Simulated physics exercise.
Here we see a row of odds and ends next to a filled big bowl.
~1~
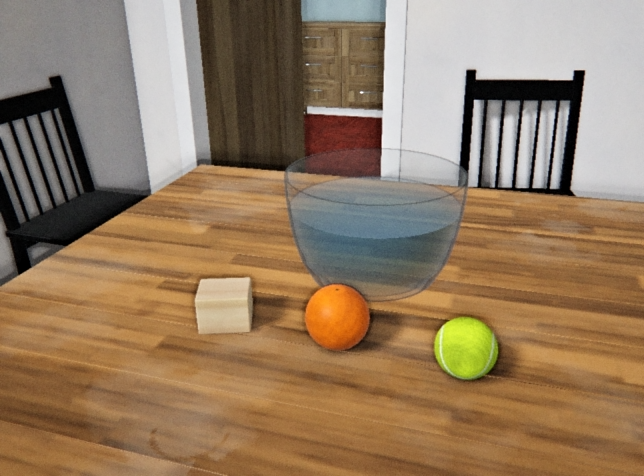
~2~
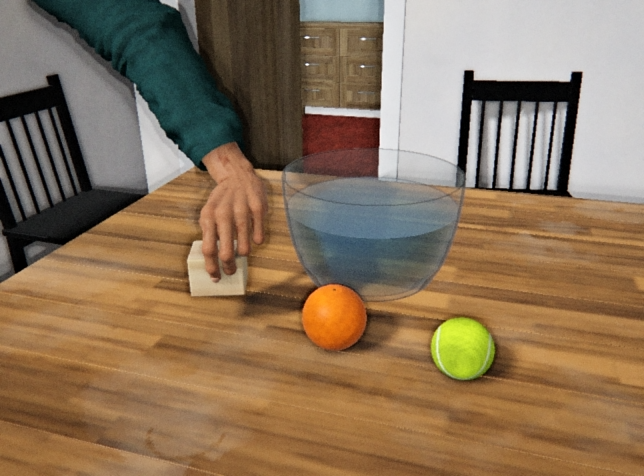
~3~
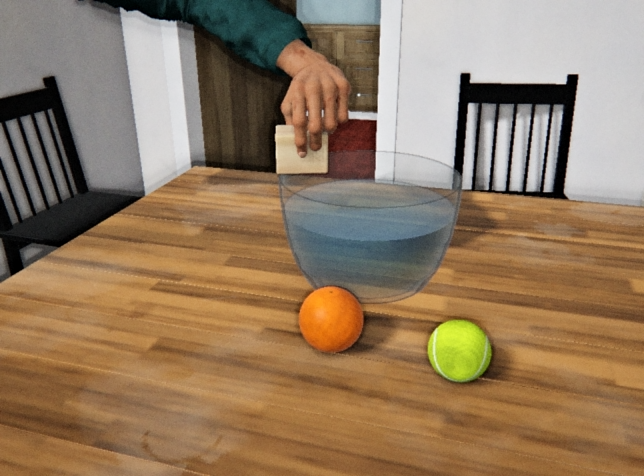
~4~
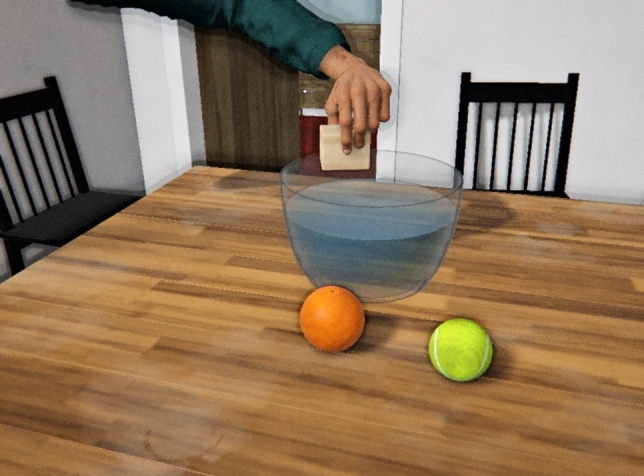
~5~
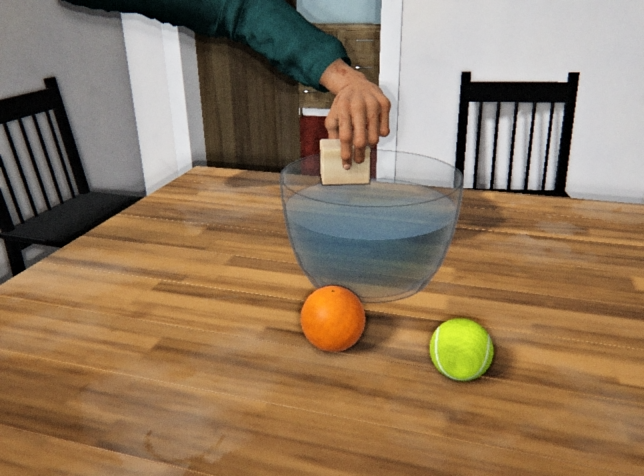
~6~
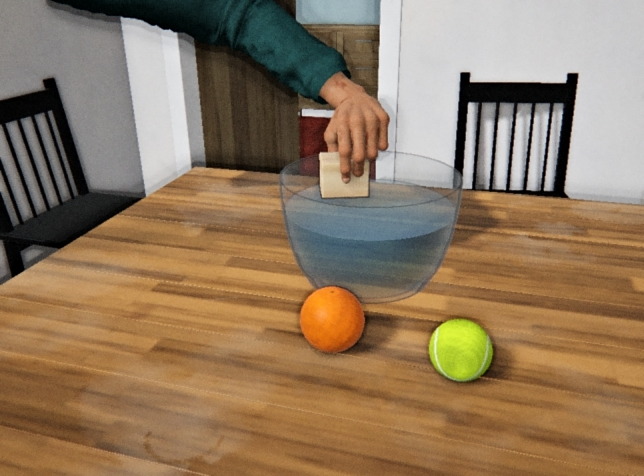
On a wooden table, a hand picked up a wooden block from beside an orange and a tennis ball, carried it right over a big glass bowl of water, and lowered it toward the surface.
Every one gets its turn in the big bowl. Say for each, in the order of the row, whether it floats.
Left rests at the top - middle rests at the top - right rests at the top.
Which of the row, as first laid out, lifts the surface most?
I'd name the centre piece.
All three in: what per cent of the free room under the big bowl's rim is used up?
18 %.
Shortly, the wooden block bobs at the top.
Then, the orange bobs at the top.
At the finish, the tennis ball bobs at the top; afloat, wooden block, orange and tennis ball.
